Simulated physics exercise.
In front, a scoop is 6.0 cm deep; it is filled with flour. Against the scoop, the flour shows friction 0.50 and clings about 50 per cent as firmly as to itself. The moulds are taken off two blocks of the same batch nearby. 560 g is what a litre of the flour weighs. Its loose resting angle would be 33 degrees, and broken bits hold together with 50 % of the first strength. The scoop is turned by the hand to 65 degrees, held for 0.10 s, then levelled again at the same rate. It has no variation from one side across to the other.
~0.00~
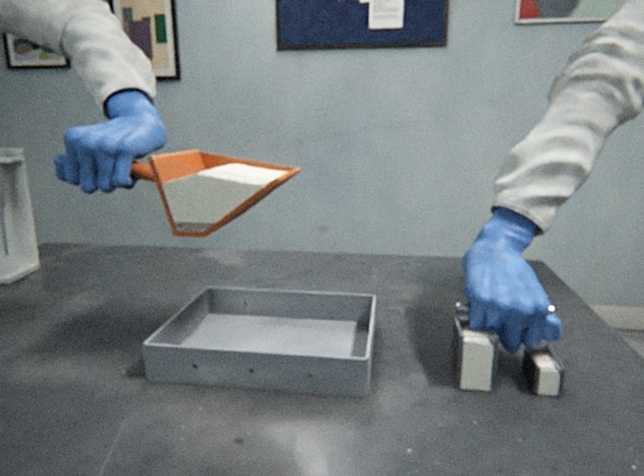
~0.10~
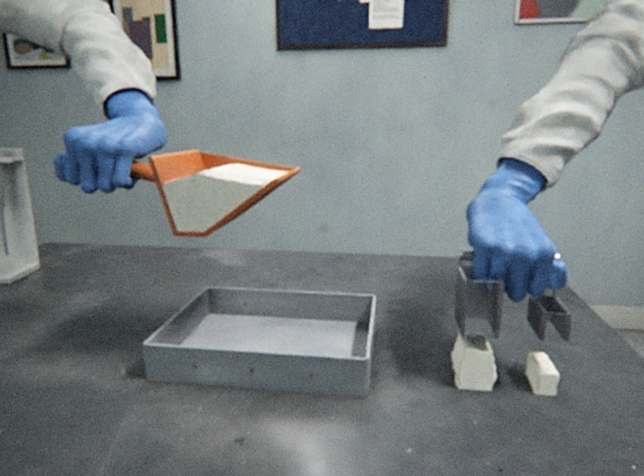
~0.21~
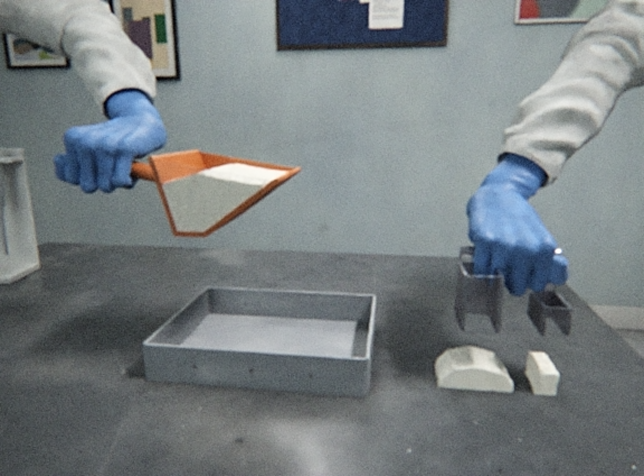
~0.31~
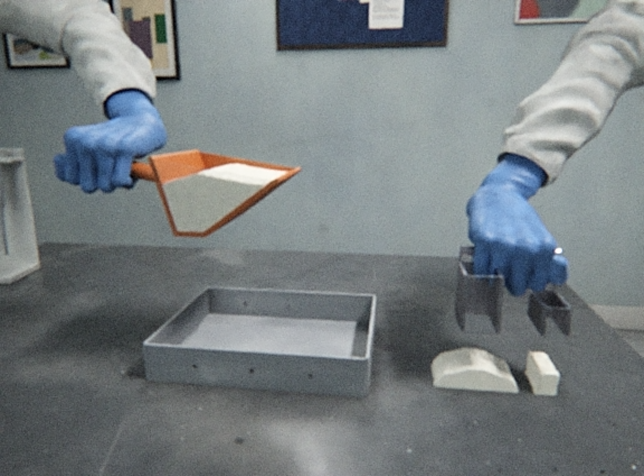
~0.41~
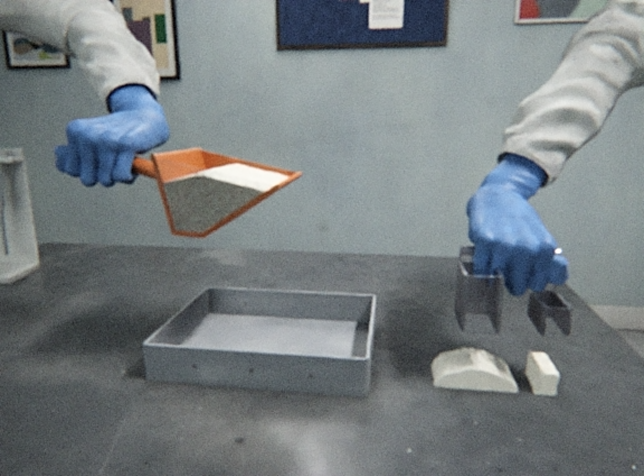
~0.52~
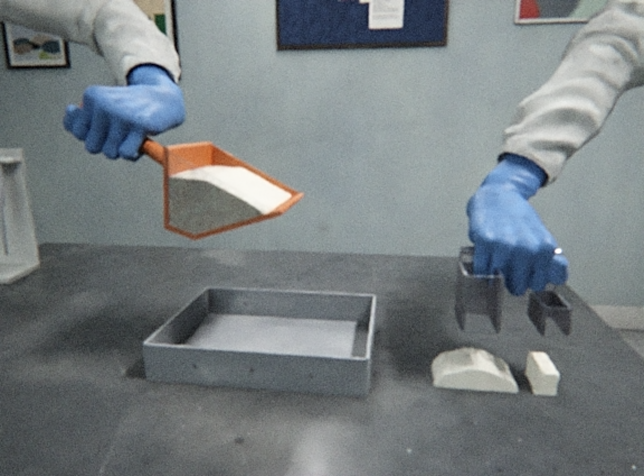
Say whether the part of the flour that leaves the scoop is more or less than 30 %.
I would say more.
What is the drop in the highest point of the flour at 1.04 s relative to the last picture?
The difference comes to roughly 3.0 cm.
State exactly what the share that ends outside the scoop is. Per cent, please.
Around 45 percent.
By 0.76 s, the scoop is at 62 degrees and 0 % has left it.
By 1.04 s, the scoop is at 56 degrees and 43 % has left it.
By 1.32 s, the scoop is at 5 degrees and 47 % has left it.
By 1.61 s, the scoop is at 0 degrees and 47 % has left it.
By 1.71 s, at the end, the scoop is at 0 degrees and 47 % has left it.
